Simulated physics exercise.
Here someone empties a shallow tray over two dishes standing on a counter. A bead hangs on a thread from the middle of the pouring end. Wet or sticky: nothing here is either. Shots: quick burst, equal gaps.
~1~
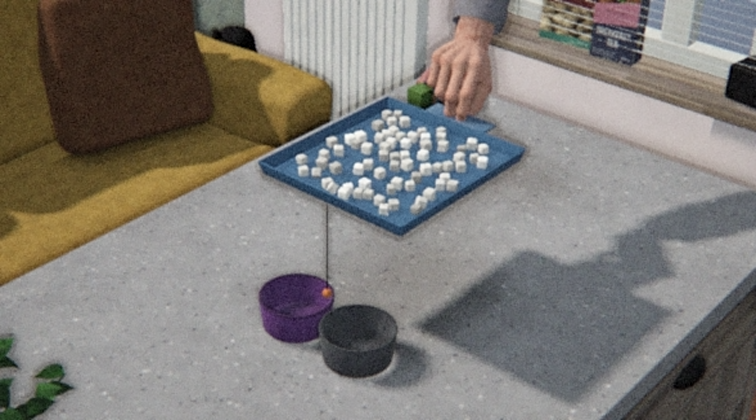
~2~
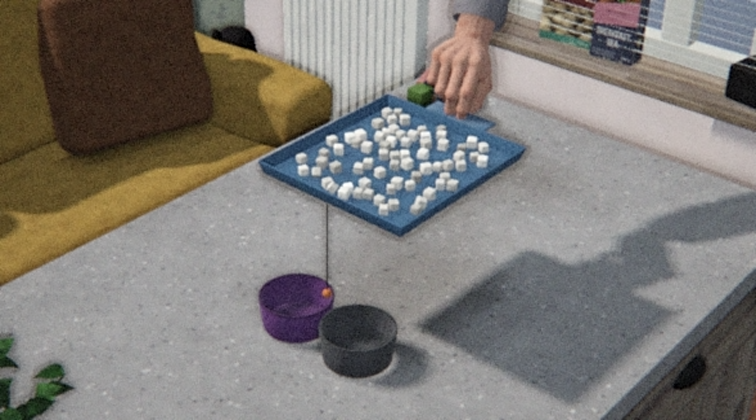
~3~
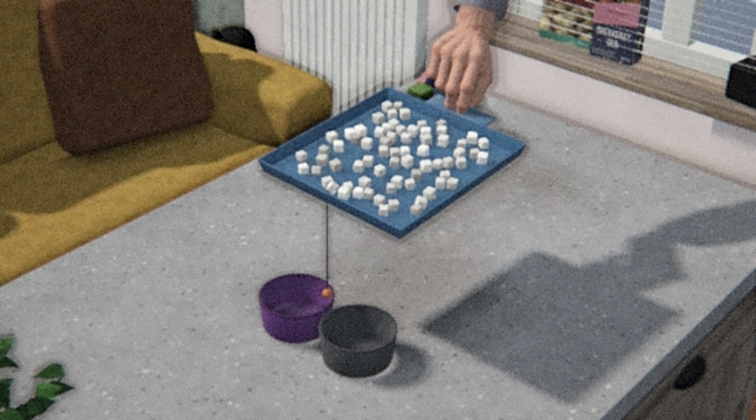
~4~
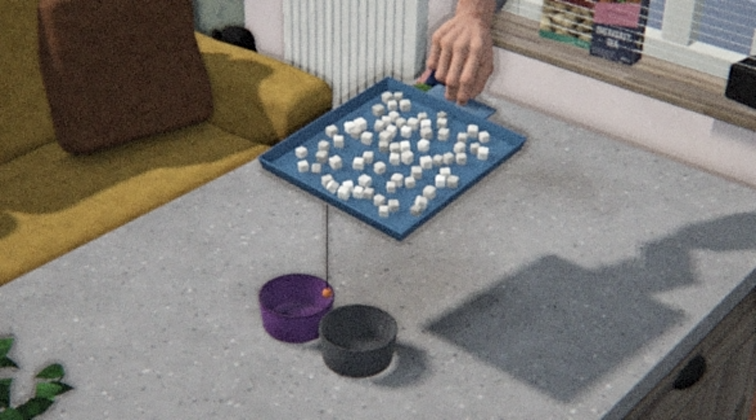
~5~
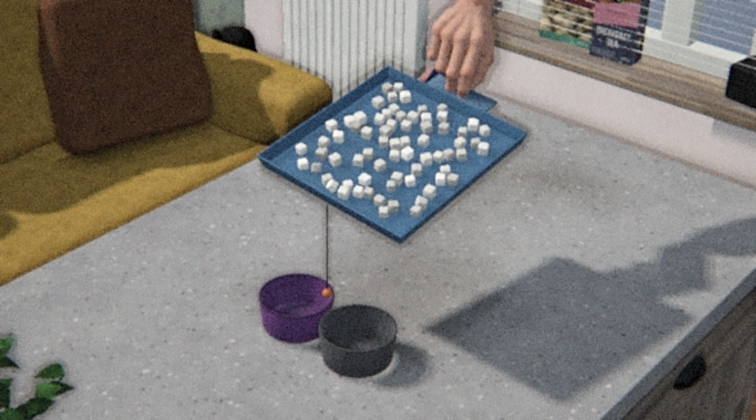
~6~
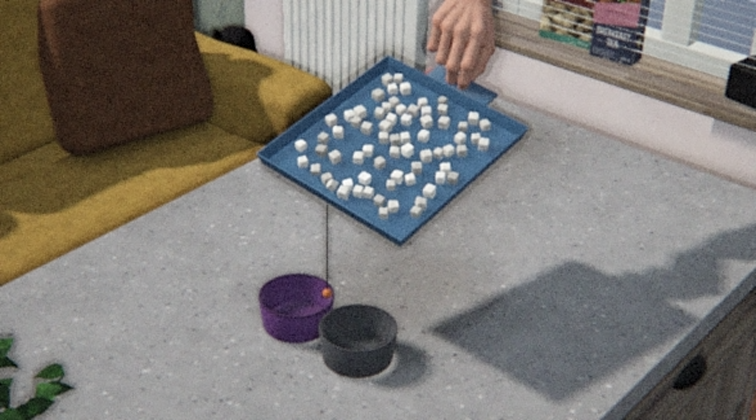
A hand slowly tilts a blue tray of white cubes above a purple and a gray bowl.
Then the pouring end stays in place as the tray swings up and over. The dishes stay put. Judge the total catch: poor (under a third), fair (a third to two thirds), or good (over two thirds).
The dishes capture one third up to two thirds of the load.
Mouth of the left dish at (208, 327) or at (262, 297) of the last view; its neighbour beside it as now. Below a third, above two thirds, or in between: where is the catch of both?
Initially below one third, afterwards below one third.
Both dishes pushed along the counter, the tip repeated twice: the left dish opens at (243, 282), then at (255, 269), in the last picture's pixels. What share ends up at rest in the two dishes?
You'd get 10 in a hundred first and 0 in a hundred after that.
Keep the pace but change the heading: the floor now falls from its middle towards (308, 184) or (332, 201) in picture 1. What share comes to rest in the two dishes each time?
Roughly 40 percent, then 20 percent.
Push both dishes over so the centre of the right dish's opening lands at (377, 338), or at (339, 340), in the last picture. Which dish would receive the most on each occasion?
Run 1: The one on the right side. Run 2: The one on the right side.
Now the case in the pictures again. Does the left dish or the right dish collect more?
I'd go with the right of the two.
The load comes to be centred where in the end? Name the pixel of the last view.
Once nothing moves, the middle sits near (372, 361).
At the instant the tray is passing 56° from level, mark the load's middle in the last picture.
Around (387, 199).
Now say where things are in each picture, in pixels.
Corners of the pouring end near (264, 161) and (401, 223), level; middle of the load near (395, 158), sugar cubes; left dish near (271, 323); right dish near (332, 357); bead on its thread near (327, 293), in the first picture.
Corners of the pouring end near (264, 161) and (401, 224), level; middle of the load near (395, 156), in the second picture.
Corners of the pouring end near (263, 159) and (401, 226), tipped barely, lowest at the right corner; middle of the load near (395, 153), in the third picture.
Corners of the pouring end near (263, 157) and (401, 230), tipped a little, lowest at the right corner; middle of the load near (396, 149), in the fourth picture.
Corners of the pouring end near (263, 155) and (400, 233), tipped a little, lowest at the right corner; middle of the load near (396, 144), in the fifth picture.
Corners of the pouring end near (262, 153) and (400, 236), tipped a little, lowest at the right corner; middle of the load near (396, 140); left dish near (271, 323); right dish near (332, 357), in the sixth picture.
Shortly afterwards, tray tipped steeply; all but a few on the tray; only a few in the air.
Next, tray tipped right over; the bulk on the tray; only a few in the right dish; a little outside both; only a few in the air.
Some moments later, tray tipped past a quarter turn; near half in the right dish; near half outside both.
In the end, tray tipped past a quarter turn; near half in the right dish; none at all in the left dish; near half outside both.
